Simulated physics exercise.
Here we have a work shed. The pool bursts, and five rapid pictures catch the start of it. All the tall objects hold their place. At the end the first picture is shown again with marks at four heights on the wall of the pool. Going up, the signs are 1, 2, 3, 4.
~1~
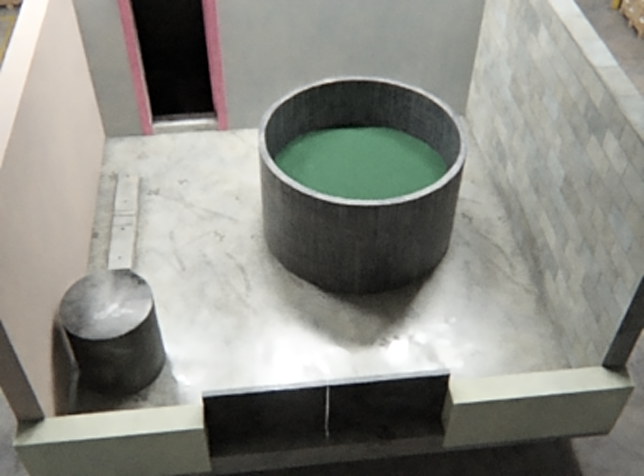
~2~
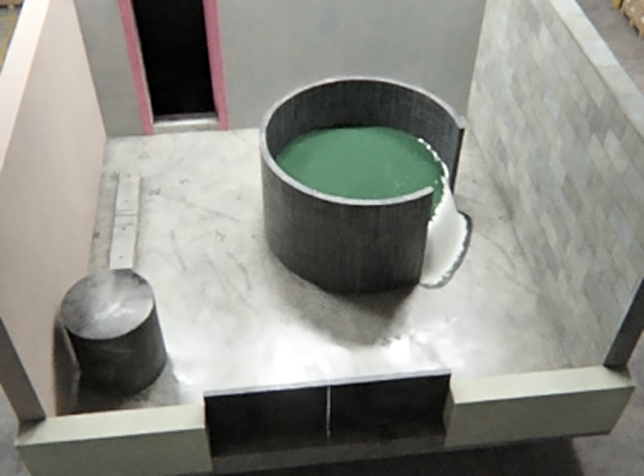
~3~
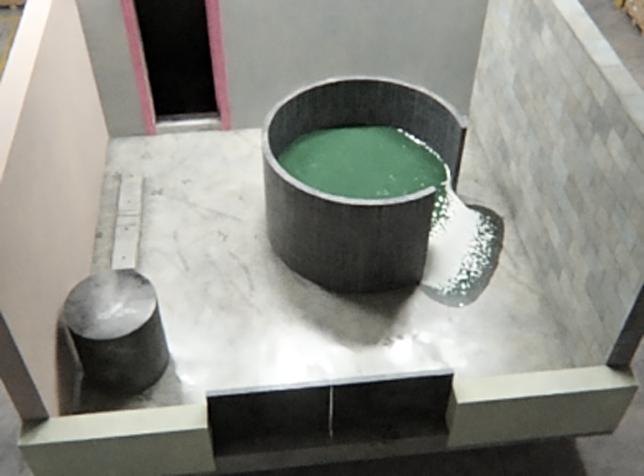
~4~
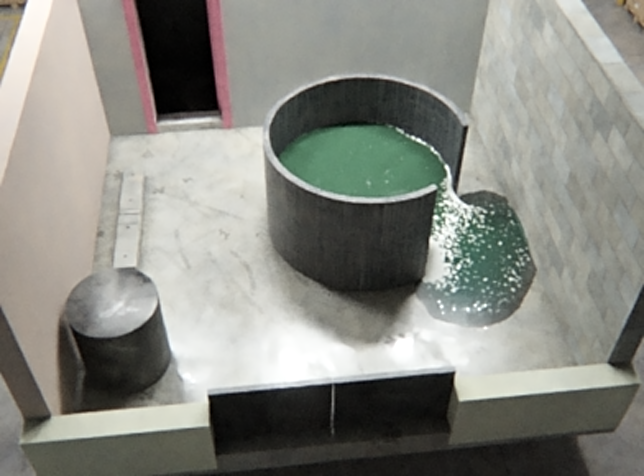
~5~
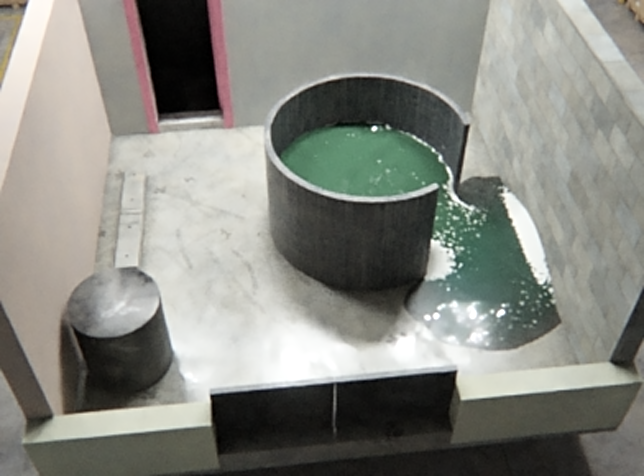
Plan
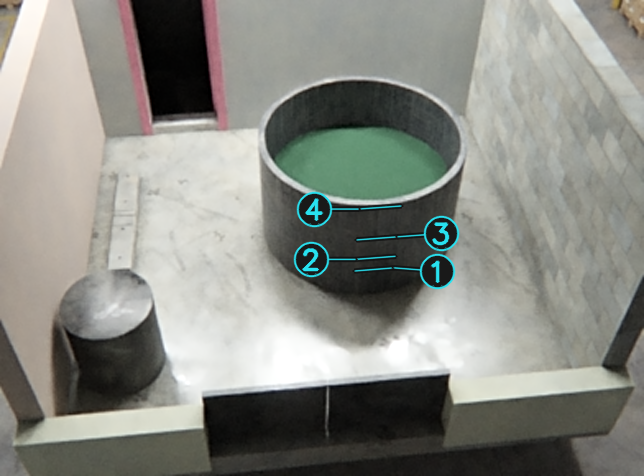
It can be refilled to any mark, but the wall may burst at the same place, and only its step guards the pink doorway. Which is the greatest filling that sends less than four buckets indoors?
Mark 2 just does it.
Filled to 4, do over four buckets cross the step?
Yes, that goes wrong.
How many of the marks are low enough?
Two of them.
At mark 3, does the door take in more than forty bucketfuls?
No, it does not.
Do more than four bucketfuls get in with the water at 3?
Yes.
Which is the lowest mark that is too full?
The answer is 3.
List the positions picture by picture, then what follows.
Water in the pool at rest, its middle at (360, 179); foot of the pink doorway at (186, 132); shut gate at (327, 389), in the first frame.
Front seen at (454, 213), 2 % of the ground wet, in the second frame.
Front seen at (493, 217), 5 % of the ground wet, in the third frame.
Front seen at (485, 320), 9 % of the ground wet, in the fourth frame.
Front seen at (508, 330), 13 % of the ground wet, in the fifth frame.
On the marked copy, 1 at (374, 269); 2 at (375, 257); 3 at (377, 238); 4 at (379, 207); from the bottom up 1, 2, 3, 4.
If 1 is chosen, nothing gets over.
If 2 is chosen, a bucket or two gets in.
If 3 is chosen, about 12 bucketfuls get in.
If 4 is chosen, dozens of bucketfuls pour in.
